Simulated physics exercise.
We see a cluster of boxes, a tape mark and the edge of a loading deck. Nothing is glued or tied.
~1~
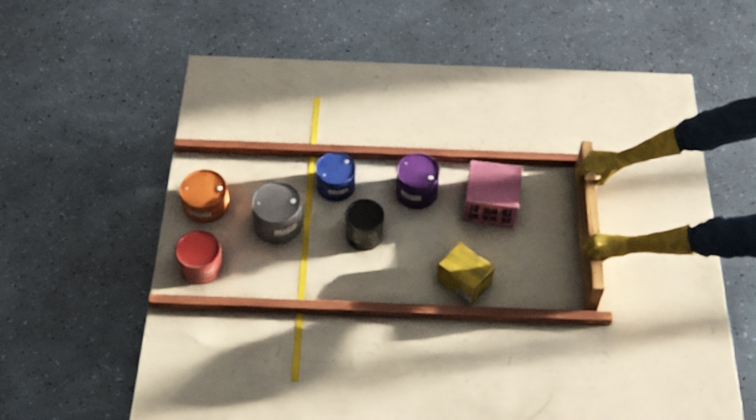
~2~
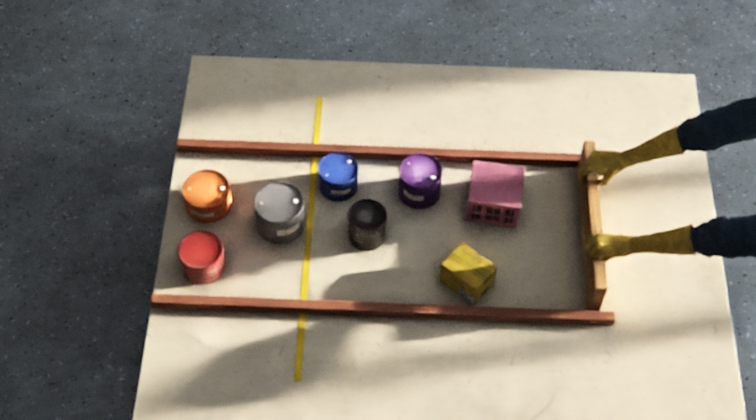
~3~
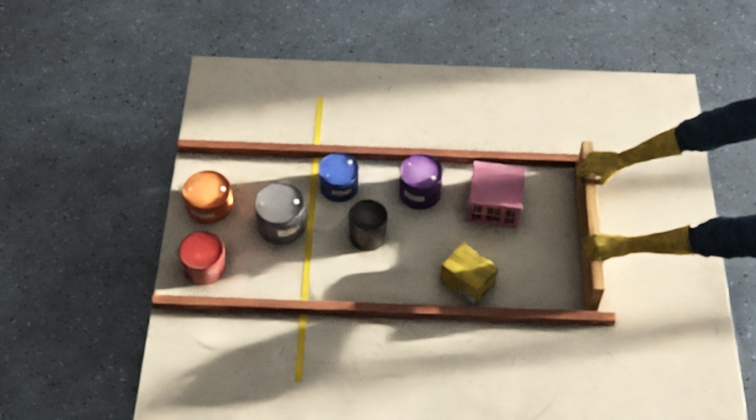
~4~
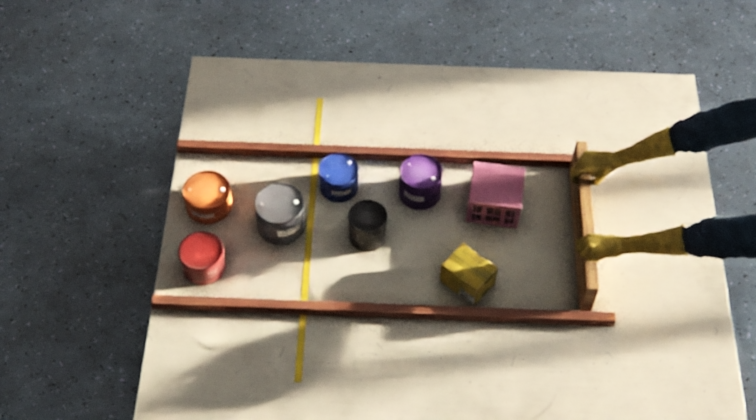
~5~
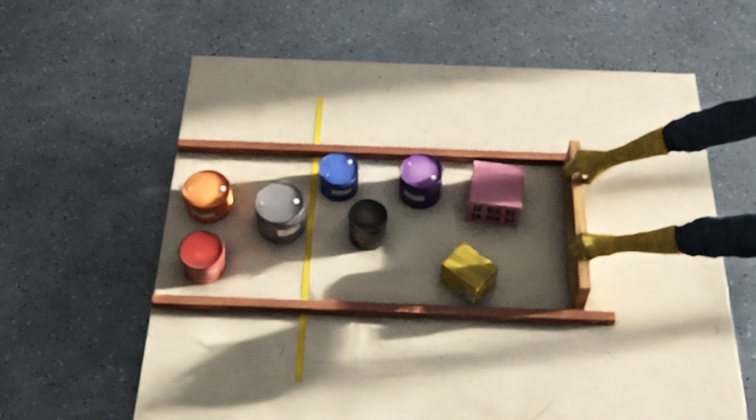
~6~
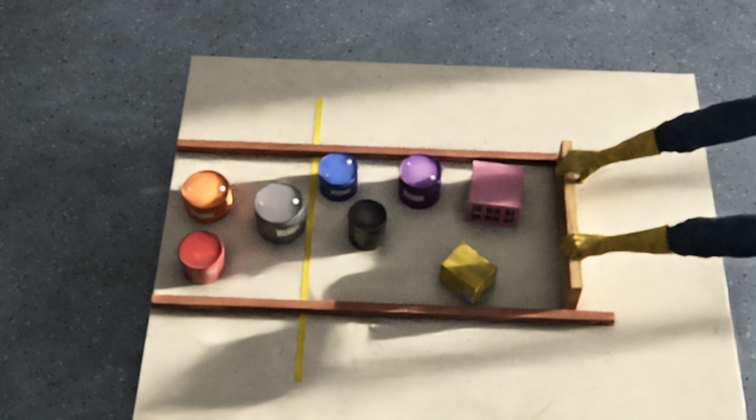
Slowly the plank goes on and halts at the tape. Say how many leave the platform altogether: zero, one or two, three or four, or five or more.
As it turns out, the number that fall off is zero.
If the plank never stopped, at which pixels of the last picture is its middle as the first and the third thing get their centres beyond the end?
About (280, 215), then (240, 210).
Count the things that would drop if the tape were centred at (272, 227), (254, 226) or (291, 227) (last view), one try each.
It would be 1, 2 and 0.
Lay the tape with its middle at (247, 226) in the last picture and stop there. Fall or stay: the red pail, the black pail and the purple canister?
The red pail does not fall, the black pail survives, the purple canister stays on.
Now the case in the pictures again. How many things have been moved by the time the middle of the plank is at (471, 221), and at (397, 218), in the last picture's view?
3 and 4.
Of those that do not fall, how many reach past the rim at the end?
It comes to 0.
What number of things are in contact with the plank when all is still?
That makes 3.
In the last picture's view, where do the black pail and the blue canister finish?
The black pail stops around (290, 224); the blue canister around (203, 162).
Soon after, none off yet; orange canister at rest near (207, 197); red pail at rest near (202, 258); grey canister at rest near (280, 213).
In the end, the number that fall off is zero.
